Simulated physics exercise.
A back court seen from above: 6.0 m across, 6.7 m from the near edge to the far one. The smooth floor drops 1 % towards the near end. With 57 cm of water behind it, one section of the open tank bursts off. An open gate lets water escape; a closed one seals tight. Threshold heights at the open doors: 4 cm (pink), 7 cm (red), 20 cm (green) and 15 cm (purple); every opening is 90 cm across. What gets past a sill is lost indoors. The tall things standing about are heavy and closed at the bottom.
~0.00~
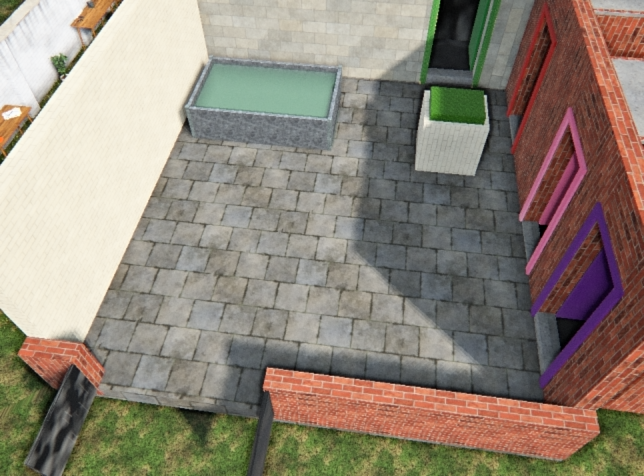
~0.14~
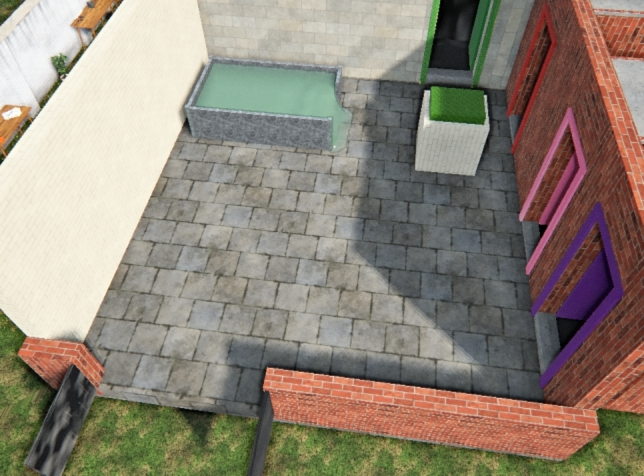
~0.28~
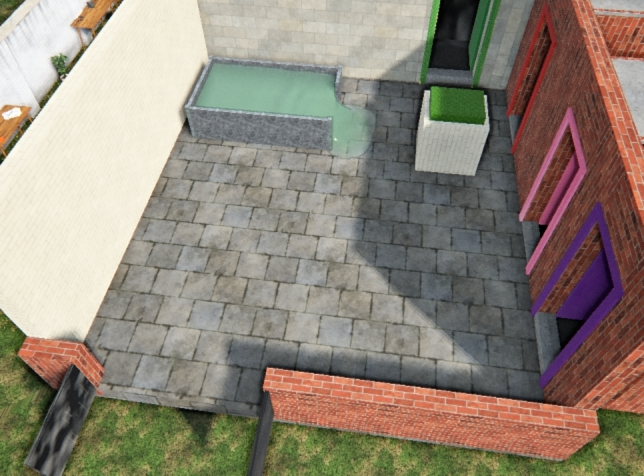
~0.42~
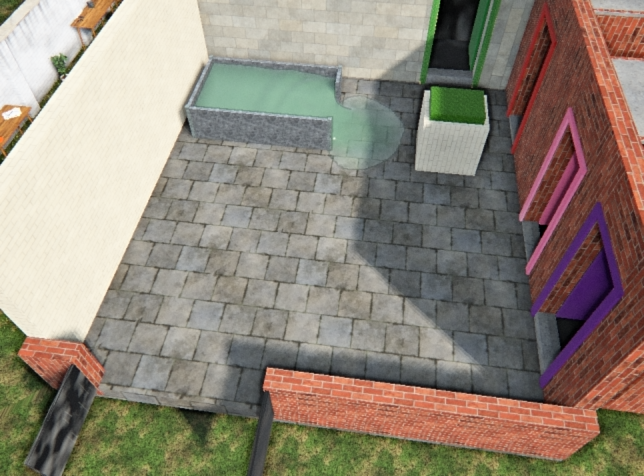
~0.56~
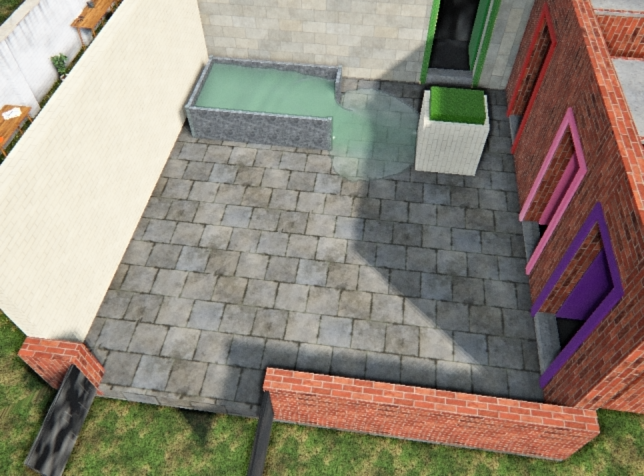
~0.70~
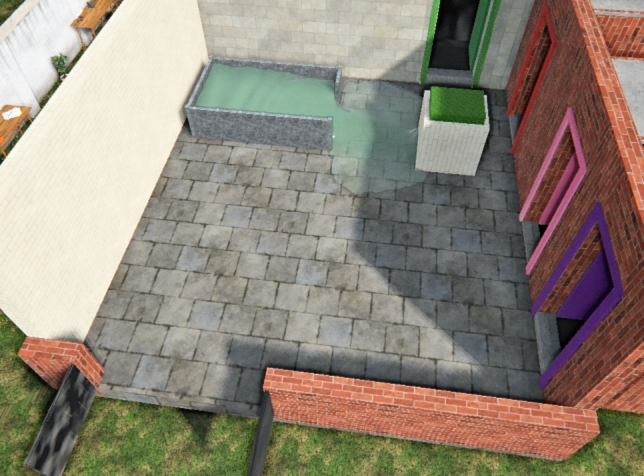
A paved back court seen from above, with pale green water pouring from the stone tank's right end and spreading around a white planter.
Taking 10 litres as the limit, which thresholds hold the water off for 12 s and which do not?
Door by door: At the pink door it passes the limit; at the red door it exceeds the limit; at the green door it stays under the limit; at the purple door it keeps below the limit.
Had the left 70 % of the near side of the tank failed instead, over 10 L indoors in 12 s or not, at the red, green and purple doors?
Against that limit: Red below, green below, purple below.
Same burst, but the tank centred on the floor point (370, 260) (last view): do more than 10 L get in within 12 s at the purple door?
Then: Purple above.
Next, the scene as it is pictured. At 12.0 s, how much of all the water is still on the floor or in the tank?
Roughly 84 in a hundred.
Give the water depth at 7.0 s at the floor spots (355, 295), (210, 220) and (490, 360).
Roughly 6, 0 and 11 cm, in turn.
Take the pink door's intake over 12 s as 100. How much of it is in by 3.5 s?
Some 50 per cent by then.
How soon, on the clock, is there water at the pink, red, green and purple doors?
Pink 2.0 s, red 1.0 s, green 1.1 s, purple 2.4 s.
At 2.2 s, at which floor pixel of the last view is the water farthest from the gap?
Near (518, 321).
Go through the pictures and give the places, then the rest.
The first picture shows the open tank at (267, 90) is whole and still, 57 cm deep.
In the second picture, the front is at (343, 110), 0.6 m from the gap at (332, 121); 0.2 m2 of floor is under water; 57 cm left at the back of the open tank.
In the third picture, the front is at (371, 117), 0.8 m from the gap at (332, 122); 0.8 m2 of floor is under water; 57 cm left at the back of the open tank.
In the fourth picture, water pours out at (332, 122) and has run 1.3 m, to (399, 126); typically 7 cm deep outside, 57 cm at the open tank's back.
In the fifth picture, water pours out at (332, 122) and has run 1.8 m, to a hidden place; typically 5 cm deep outside, 57 cm at the open tank's back.
In the sixth picture, the front is at a hidden place, 2.4 m from the gap at (332, 122); 3.7 m2 of floor is under water; 56 cm left at the back of the open tank.
After 1.4 s water covers 20 % of the floor and is deepest (34 cm) near (408, 149); pink door not reached, red door 10 cm at the sill, 7 L in, green door 6 cm at the sill, 0 L in, purple door not reached.
After 2.2 s water covers 35 % of the floor and is deepest (32 cm) near (408, 149); pink door 5 cm at the sill, 0 L in, red door 14 cm at the sill, 37 L in, green door 12 cm at the sill, 0 L in, purple door not reached.
After 3.5 s water covers 50 % of the floor and is deepest (22 cm) near (544, 429); pink door 6 cm at the sill, 9 L in, red door 15 cm at the sill, 93 L in, green door 16 cm at the sill, 1 L in, purple door 8 cm at the sill, 0 L in.
After 7.0 s water covers 70 % of the floor and is deepest (14 cm) near (468, 419); pink door 4 cm at the sill, 18 L in, red door 10 cm at the sill, 143 L in, green door 10 cm at the sill, 2 L in, purple door 12 cm at the sill, 0 L in.
After 12.0 s water covers 90 % of the floor and is deepest (9 cm) near (438, 415); pink door 2 cm at the sill, 19 L in, red door 5 cm at the sill, 150 L in, green door 4 cm at the sill, 2 L in, purple door 7 cm at the sill, 0 L in.
